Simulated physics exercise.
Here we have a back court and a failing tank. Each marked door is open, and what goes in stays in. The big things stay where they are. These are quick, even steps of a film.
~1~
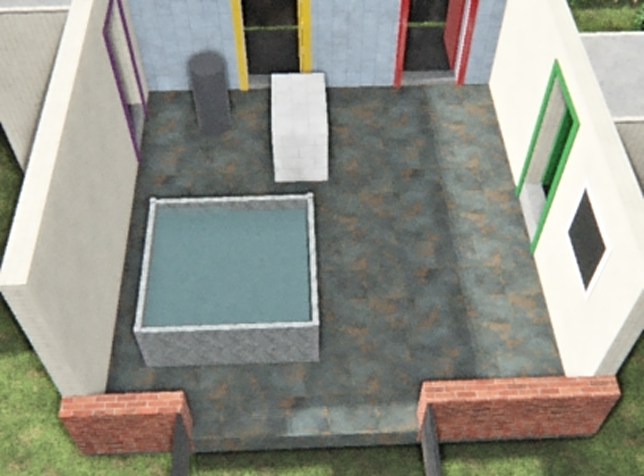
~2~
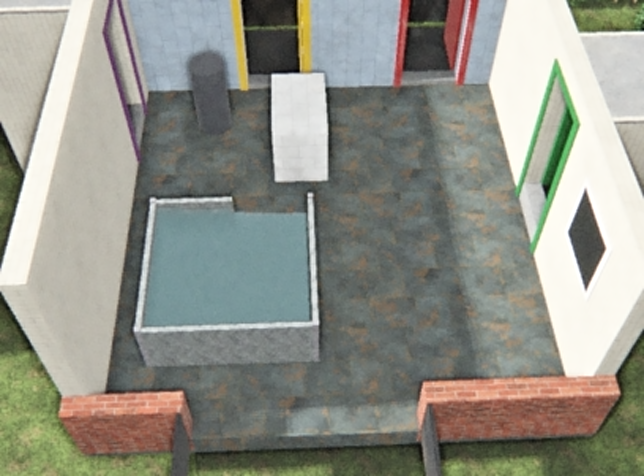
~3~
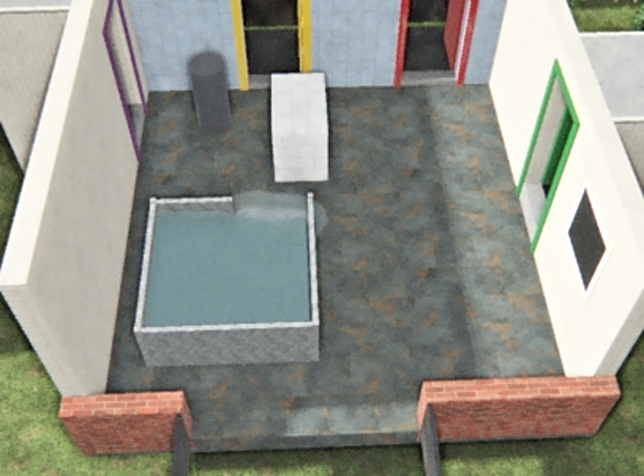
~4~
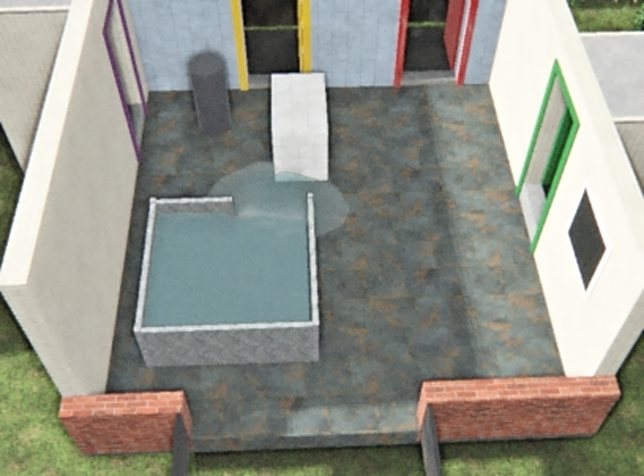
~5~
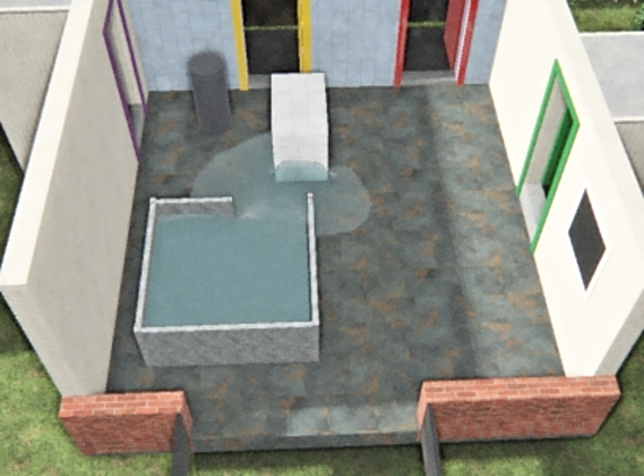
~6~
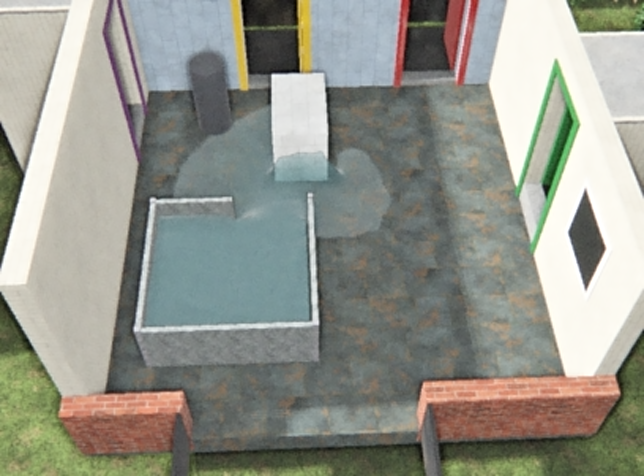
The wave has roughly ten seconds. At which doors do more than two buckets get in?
One by one: The yellow door floods; the purple door holds within the limit; the red door floods; the green door holds within the limit.
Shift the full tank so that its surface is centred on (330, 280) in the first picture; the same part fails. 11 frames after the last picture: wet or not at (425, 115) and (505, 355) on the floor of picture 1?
In that order: Awash, dry.
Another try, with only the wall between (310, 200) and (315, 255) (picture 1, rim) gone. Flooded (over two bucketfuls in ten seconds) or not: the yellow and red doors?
The yellow door stays under, the red door lets more in.
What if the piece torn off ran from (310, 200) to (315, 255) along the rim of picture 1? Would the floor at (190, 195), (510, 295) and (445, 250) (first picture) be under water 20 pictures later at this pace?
As listed: Clear, awash, wet.
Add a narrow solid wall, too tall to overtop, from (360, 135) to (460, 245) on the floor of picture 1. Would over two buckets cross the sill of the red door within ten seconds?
One by one: The red door takes less.
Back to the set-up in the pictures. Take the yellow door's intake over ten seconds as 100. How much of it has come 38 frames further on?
Some 95 per cent.
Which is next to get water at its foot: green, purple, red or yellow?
I say the door marked yellow.
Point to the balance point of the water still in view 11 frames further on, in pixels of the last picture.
At about (269, 230).
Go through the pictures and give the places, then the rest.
Still water in the water tank at (230, 263), in the first picture.
The front is at a hidden place, out from the gap on the water tank's far side, in the second picture.
The front is at a hidden place, out from the gap on the water tank's far side, in the third picture.
The front is at (253, 167), out from the gap on the water tank's far side, in the fourth picture.
Water pours out on the water tank's far side and has run to a hidden place, in the fifth picture.
The front is at (266, 111), out from the gap on the water tank's far side, in the sixth picture.
A moment on, water covers 35 % of the floor; the yellow door under two buckets in, the purple door wet at the sill, nothing in, the red door not reached, the green door not reached.
Next, water covers 55 % of the floor; the yellow door over two buckets in, the purple door wet at the sill, nothing in, the red door wet at the sill, nothing in, the green door wet at the sill, nothing in.
Then, water covers 65 % of the floor; the yellow door far over two buckets in, the purple door under two buckets in, the red door under two buckets in, the green door wet at the sill, nothing in.
Later, water covers 85 % of the floor; the yellow door far over two buckets in, the purple door under two buckets in, the red door over two buckets in, the green door wet at the sill, nothing in.
In the end, water covers 100 % of the floor; the yellow door far over two buckets in, the purple door under two buckets in, the red door over two buckets in, the green door wet at the sill, nothing in.
